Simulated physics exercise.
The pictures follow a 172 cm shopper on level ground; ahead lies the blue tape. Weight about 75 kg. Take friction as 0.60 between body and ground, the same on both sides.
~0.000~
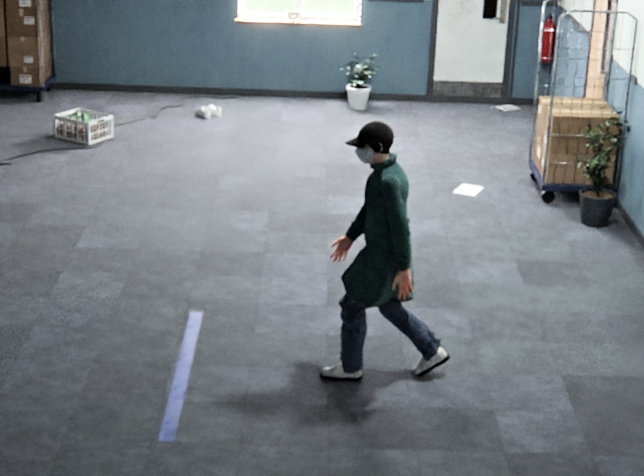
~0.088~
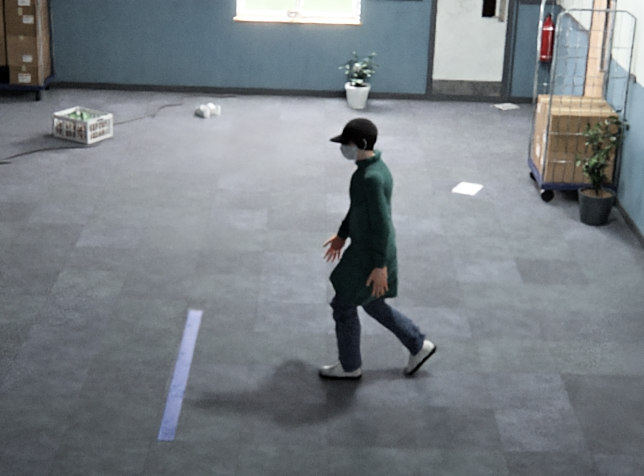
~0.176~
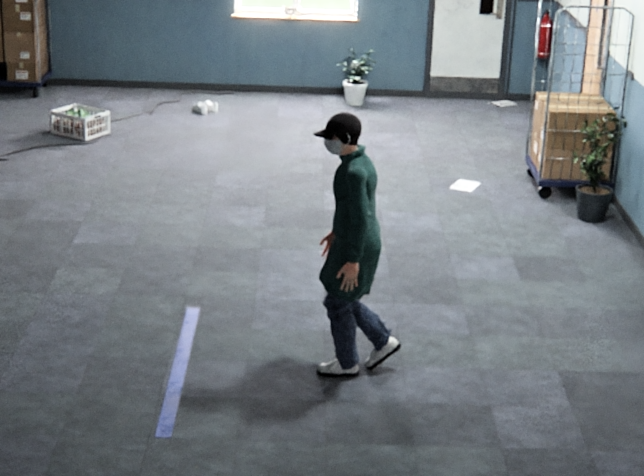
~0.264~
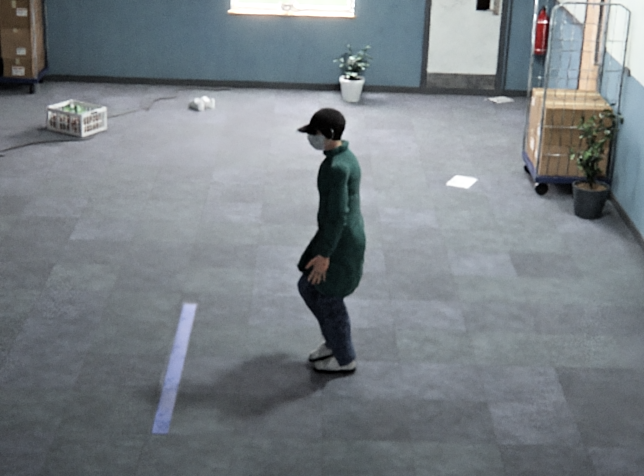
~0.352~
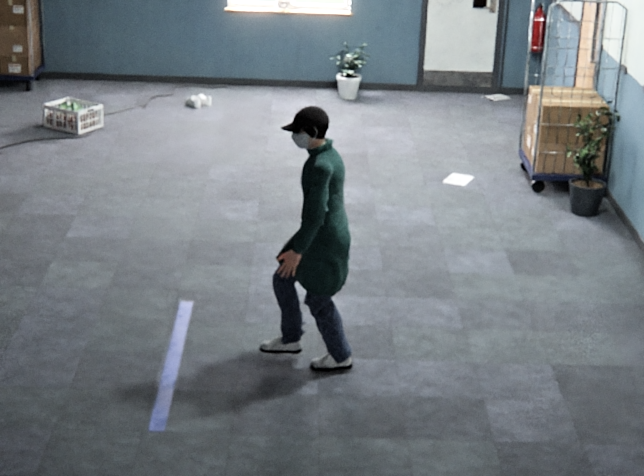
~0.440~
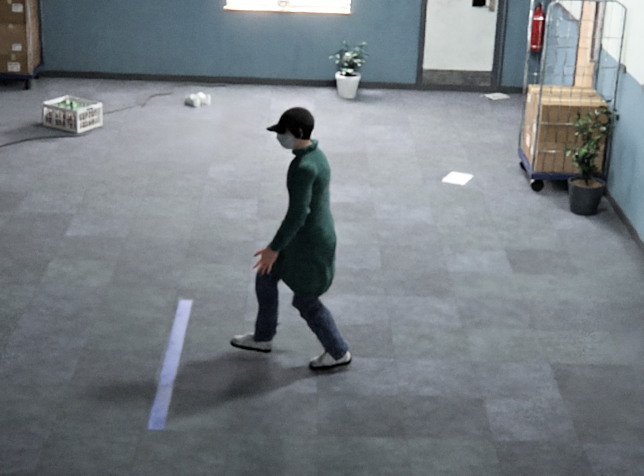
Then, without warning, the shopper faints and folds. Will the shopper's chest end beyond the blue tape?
Here the shopper's chest passes the blue tape.
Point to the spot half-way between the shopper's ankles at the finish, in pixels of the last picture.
Near (260, 334).
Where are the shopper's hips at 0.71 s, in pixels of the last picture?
Around (275, 275).
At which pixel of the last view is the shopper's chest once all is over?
At about (148, 298).
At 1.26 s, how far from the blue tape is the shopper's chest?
Some 5 cm past it.
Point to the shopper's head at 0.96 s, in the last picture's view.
Near (183, 270).
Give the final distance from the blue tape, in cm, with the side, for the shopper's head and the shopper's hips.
Shopper's head 40 past, shopper's hips 10 short.
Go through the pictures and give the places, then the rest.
Shopper's chest (387, 195), shopper's hips (389, 249), shopper's head (382, 153), blue tape (174, 391), in the first frame.
Shopper's chest (372, 192), shopper's hips (374, 246), shopper's head (366, 149); hips 9 cm further on, in the second frame.
Shopper's chest (356, 187), shopper's hips (358, 240), shopper's head (350, 144); hips 17 cm further on, in the third frame.
Shopper's chest (340, 182), shopper's hips (342, 235), shopper's head (334, 139); hips 25 cm further on, in the fourth frame.
Shopper's chest (324, 180), shopper's hips (327, 233), shopper's head (317, 138); hips 32 cm further on, in the fifth frame.
Shopper's chest (310, 181), shopper's hips (312, 234), shopper's head (303, 138), blue tape (164, 380); hips 40 cm further on. Speed about 1.0 m/s, in the sixth frame.
After 0.71 s the shopper's chest is 57 cm short of the blue tape, near (265, 226) in the last picture's view; the shopper's hips 64 cm short of the blue tape.
After 0.96 s the shopper's chest is 32 cm short of the blue tape, near (225, 277) in the last picture's view.
After 1.26 s the shopper's chest is 7 cm past the blue tape, near (165, 292) in the last picture's view; the shopper's hips 23 cm short of the blue tape.
At rest, 3.2 s, shopper's hips stop short of the blue tape; shopper's head crosses the blue tape; shopper's chest crosses the blue tape.
